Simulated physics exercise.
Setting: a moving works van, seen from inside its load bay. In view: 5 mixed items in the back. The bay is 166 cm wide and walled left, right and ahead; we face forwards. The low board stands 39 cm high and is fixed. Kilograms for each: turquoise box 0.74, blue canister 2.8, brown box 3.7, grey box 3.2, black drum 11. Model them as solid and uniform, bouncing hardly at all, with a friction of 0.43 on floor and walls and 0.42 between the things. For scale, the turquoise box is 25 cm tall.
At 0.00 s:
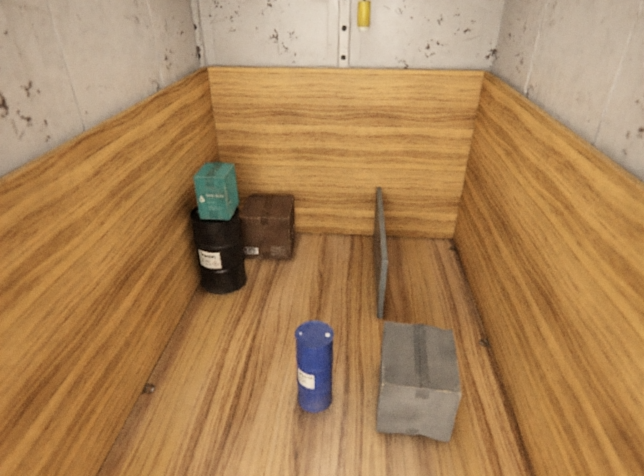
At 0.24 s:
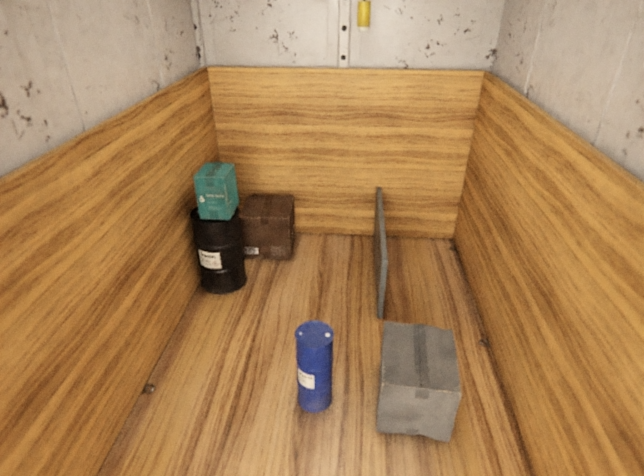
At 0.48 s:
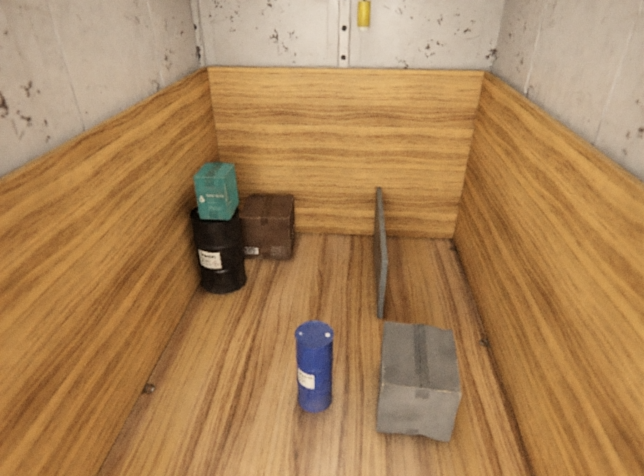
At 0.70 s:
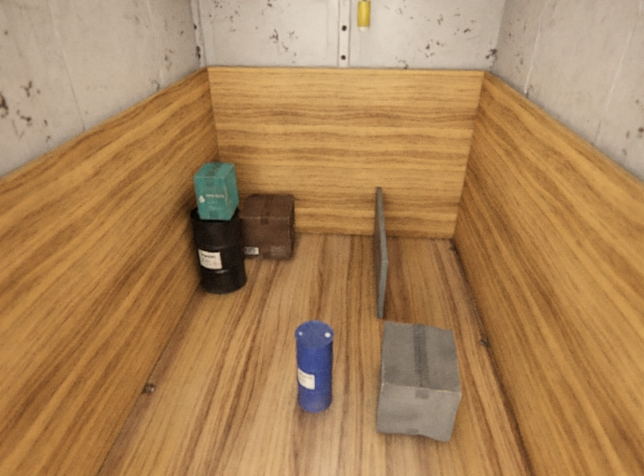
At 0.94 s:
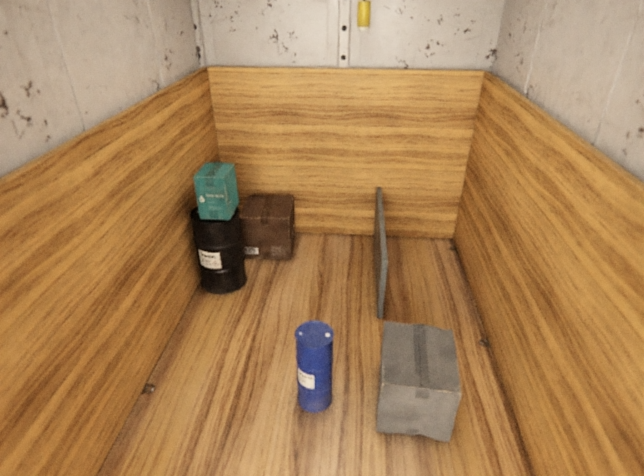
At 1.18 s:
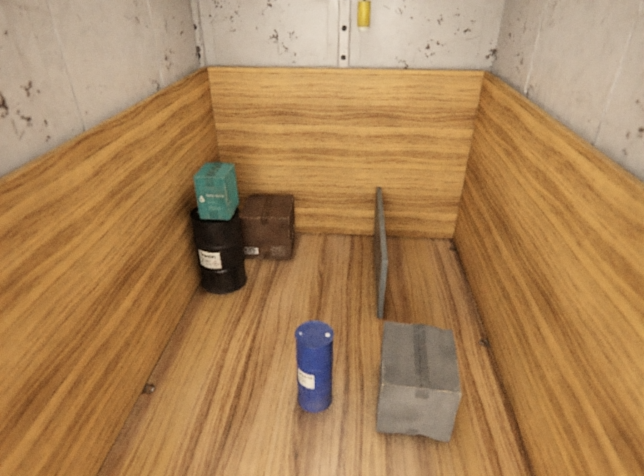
A turquoise box sat on a black drum beside a brown box at the back of the wood-lined van, with a blue canister and grey box nearer, and nothing visibly moved.
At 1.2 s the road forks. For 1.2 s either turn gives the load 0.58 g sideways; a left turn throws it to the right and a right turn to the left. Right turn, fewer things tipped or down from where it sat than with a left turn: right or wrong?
Right.
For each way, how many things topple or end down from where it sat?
If it goes left, 2; if it goes right, 1.
Turning left. At 1.88 s, force 0.58 g right; blue canister 63° off upright near (369, 377); turquoise box moved 21 cm near (255, 192); brown box moved 17 cm.
After 2.18 s, force 0.51 g right; blue canister on its side near (400, 391); turquoise box 35° off upright near (325, 197); brown box moved 45 cm.
In the end (3.3 s), down from where it sat, turquoise box; toppled in the back, blue canister; not toppled but over 15 cm from the start, brown box, grey box and black drum. In the last view, turquoise box near (446, 279), blue canister near (400, 391).
Turning right instead, blue canister tipped over or down from where it sat, 1 of 5 in all.
